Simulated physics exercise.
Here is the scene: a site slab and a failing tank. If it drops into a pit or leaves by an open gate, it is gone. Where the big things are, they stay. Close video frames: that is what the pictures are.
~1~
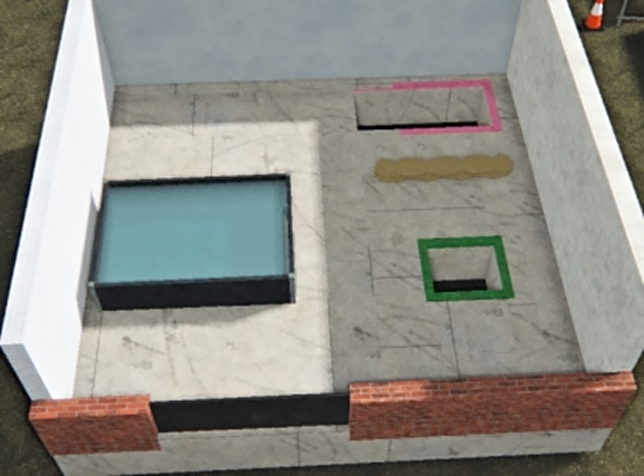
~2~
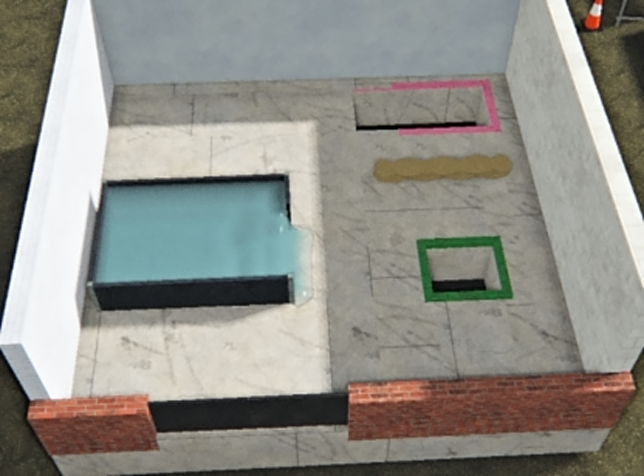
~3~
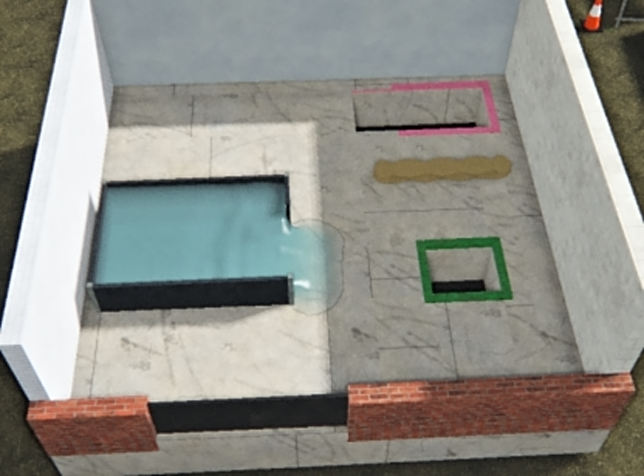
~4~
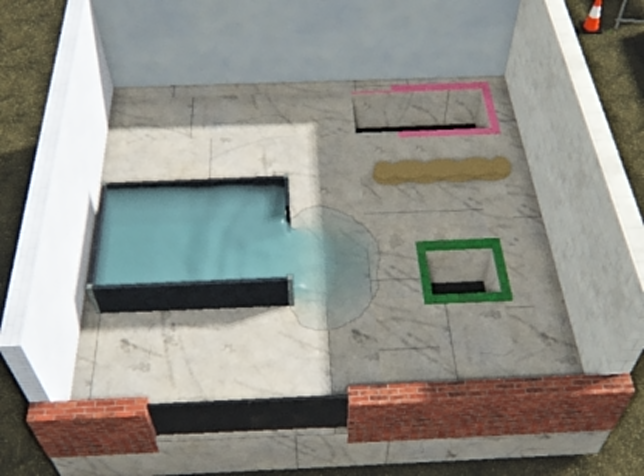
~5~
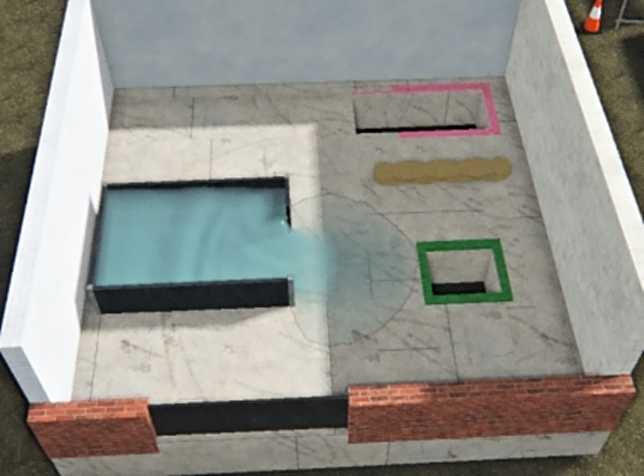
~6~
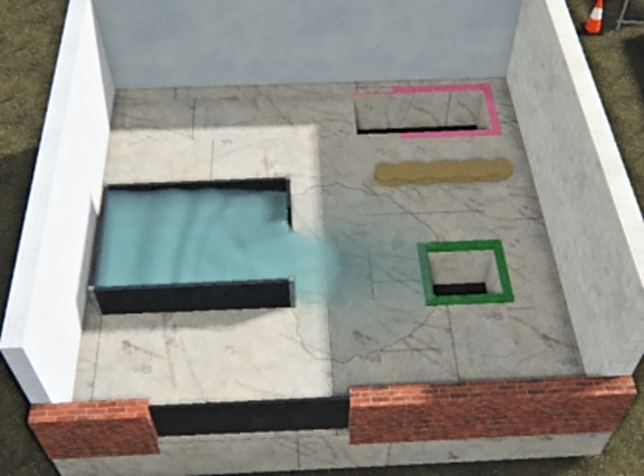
Water sits still in an open dark-sided tank on a walled slab, then breaks out through a gap in the tank's right side. It pours onto the pale floor and spreads rightward in a widening, thinning round sheet, reaching the tan strip and the green-framed opening.
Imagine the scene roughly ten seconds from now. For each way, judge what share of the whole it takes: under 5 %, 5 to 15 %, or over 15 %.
In order: The gate stays lower than five per cent; the pink pit sits in the mid range; the green pit goes higher than fifteen per cent.
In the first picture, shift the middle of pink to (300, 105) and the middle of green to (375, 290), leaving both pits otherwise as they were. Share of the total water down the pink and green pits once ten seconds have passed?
Log, per cent - pink: 4, green: 40.
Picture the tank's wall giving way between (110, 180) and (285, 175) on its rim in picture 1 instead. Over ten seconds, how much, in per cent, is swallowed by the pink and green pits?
The pink pit takes 50 per cent and the green pit 0 per cent.
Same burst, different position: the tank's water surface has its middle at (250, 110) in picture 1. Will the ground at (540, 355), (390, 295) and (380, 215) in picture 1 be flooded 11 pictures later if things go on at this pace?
Checking the three spots, I get high and dry, swamped, swamped.
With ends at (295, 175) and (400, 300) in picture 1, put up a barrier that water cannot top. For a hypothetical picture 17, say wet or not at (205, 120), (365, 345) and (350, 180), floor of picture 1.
Result, listed order: Spot 1 kept clear of the flood, spot 2 reached by the flood, spot 3 kept clear of the flood.
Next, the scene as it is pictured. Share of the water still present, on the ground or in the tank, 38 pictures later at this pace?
I'd say roughly 70 percent.
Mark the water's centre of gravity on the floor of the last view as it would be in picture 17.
About (284, 266).
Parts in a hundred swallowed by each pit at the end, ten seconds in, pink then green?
Approximate shares: 8 per cent and 34 per cent.
A moment on, water covers 25 % of the floor; the gate 0 %, the pink pit 0 %, the green pit 4 %.
Next, water covers 35 % of the floor; the gate 0 %, the pink pit 0 %, the green pit 9 %.
Then, water covers 40 % of the floor; the gate 0 %, the pink pit 1 %, the green pit 15 %.
Later, water covers 40 % of the floor; the gate 0 %, the pink pit 5 %, the green pit 26 %.
In the end, water covers 60 % of the floor; the gate 0 %, the pink pit 9 %, the green pit 35 %.
